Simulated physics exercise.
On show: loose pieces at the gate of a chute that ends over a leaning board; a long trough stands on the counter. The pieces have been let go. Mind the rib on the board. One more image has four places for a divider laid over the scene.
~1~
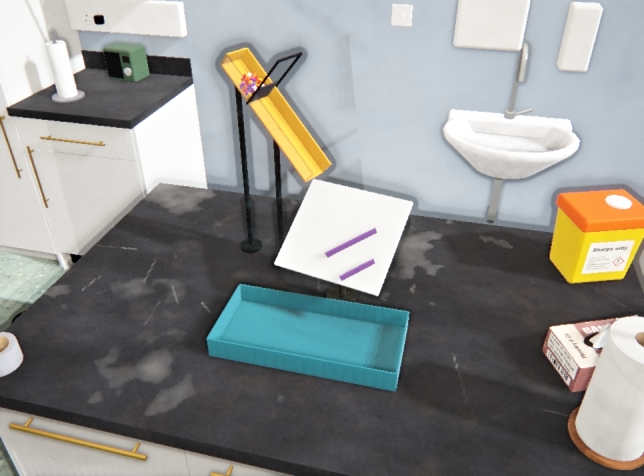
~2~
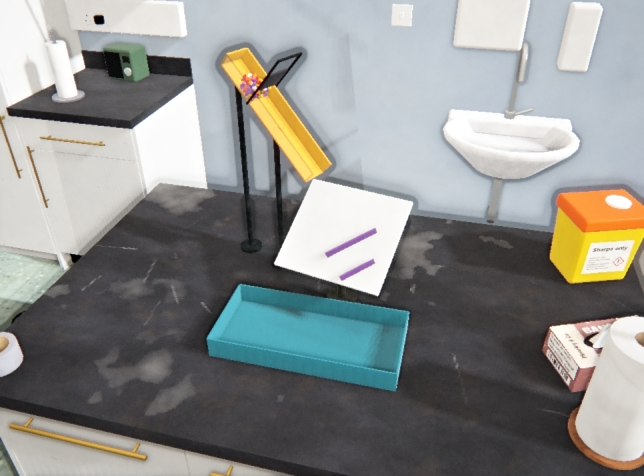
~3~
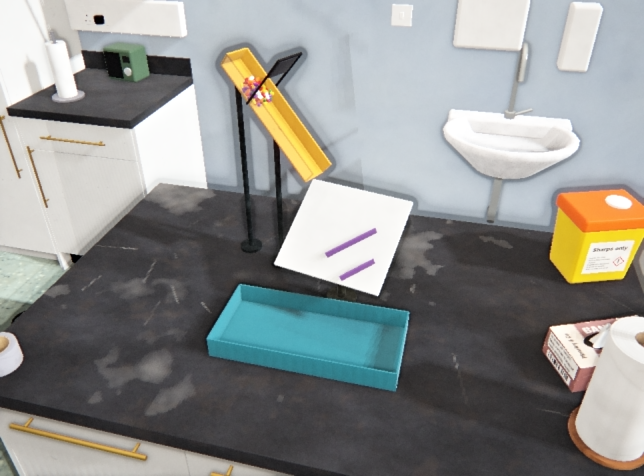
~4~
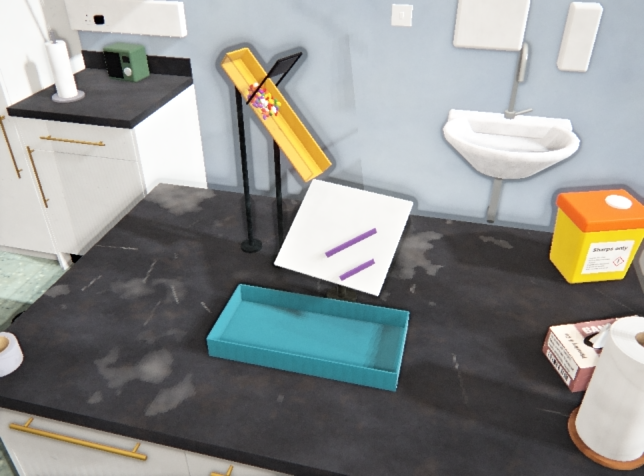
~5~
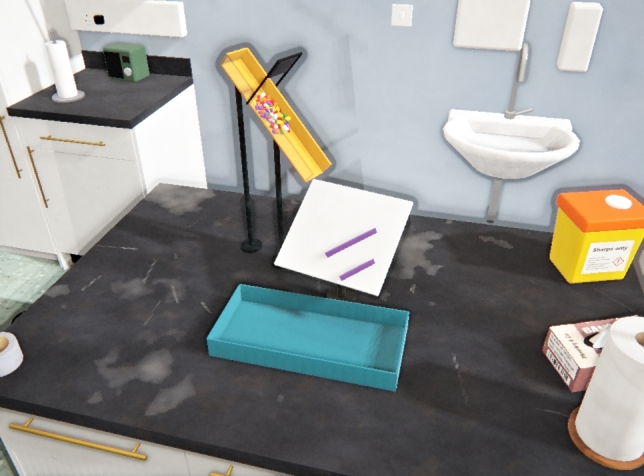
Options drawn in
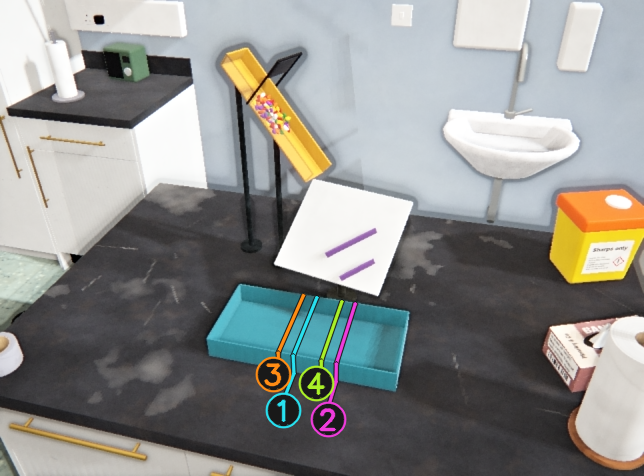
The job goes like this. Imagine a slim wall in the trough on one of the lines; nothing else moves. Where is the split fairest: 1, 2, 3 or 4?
The answer is line 3.
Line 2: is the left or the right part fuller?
The left side.
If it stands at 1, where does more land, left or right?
Left.
On the marked copy, line 1 crosses the front rim at (293, 354); line 2 crosses the front rim at (336, 363); line 3 crosses the front rim at (278, 352); line 4 crosses the front rim at (321, 360).
Choosing 1, of what is caught, all but a few on the left of the divider, a small share on the right.
Choosing 2, of what is caught, all but a few on the left of the divider, only a few on the right.
Choosing 3, of what is caught, close to two thirds on the left of the divider, close to a third on the right.
Choosing 4, of what is caught, all but a few on the left of the divider, only a few on the right.
